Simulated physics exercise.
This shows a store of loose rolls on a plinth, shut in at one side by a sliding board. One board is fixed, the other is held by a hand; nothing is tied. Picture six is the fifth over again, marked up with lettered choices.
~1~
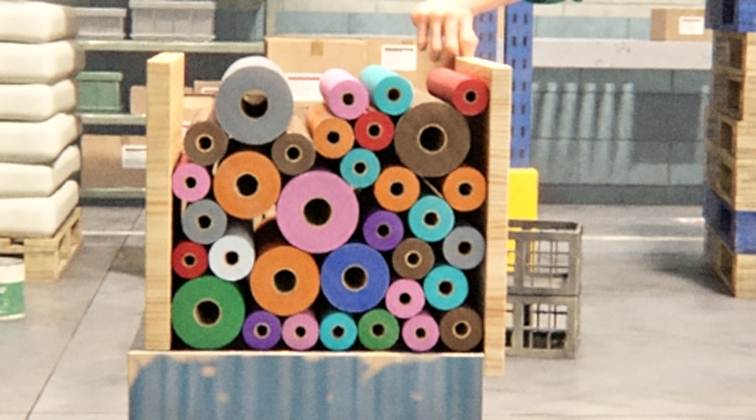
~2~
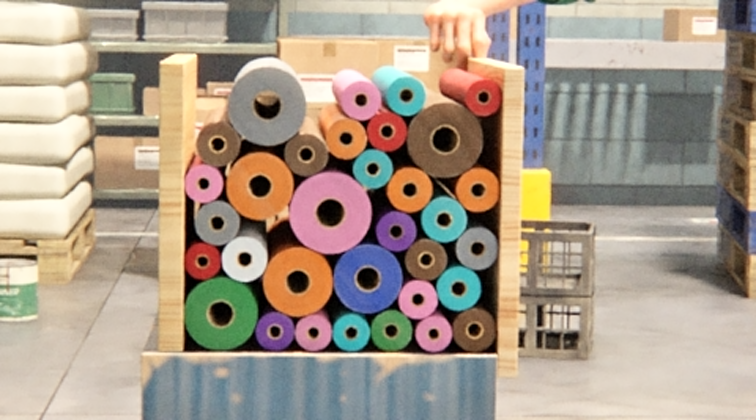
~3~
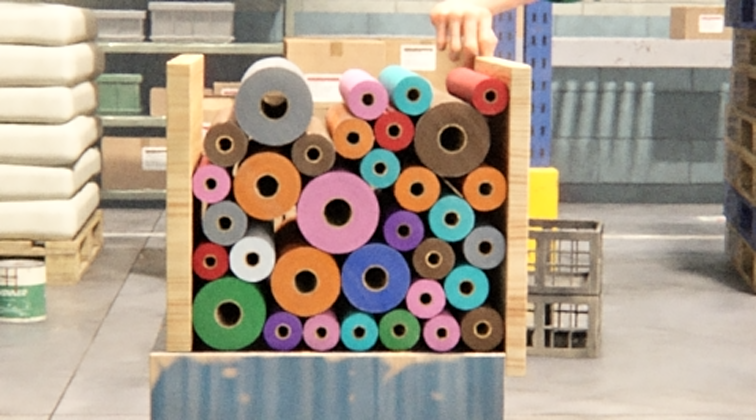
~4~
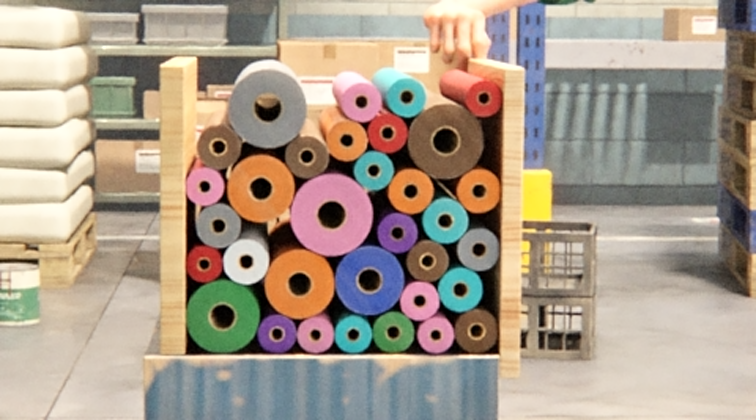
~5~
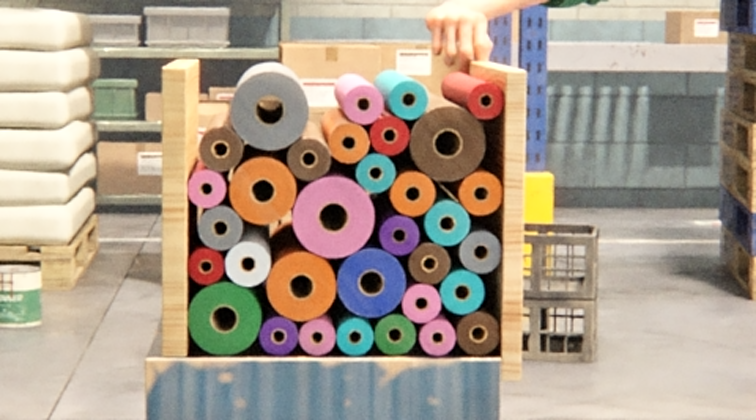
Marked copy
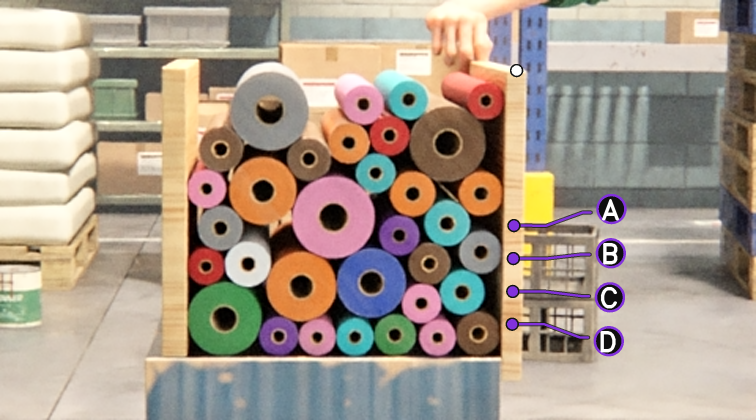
The stacked colourful rolls stay still between wooden boards while a hand holds the right one.
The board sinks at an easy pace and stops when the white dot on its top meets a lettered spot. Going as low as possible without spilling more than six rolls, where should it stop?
B is the limit.
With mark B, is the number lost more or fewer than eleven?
It loses fewer than eleven.
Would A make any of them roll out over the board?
Yes, at A.
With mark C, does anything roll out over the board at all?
Yes, at C.
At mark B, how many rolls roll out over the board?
With B, six.
On the copy, A at (514, 225); B at (513, 258); C at (513, 291); D at (512, 324); the white dot at (516, 71).
On B. First, top of the board (504, 160).
Then, top of the board (503, 257).
Finally, top of the board (503, 257), six out over the board.
By contrast, A one out over the board; C more than six out over the board; D more than six out over the board.
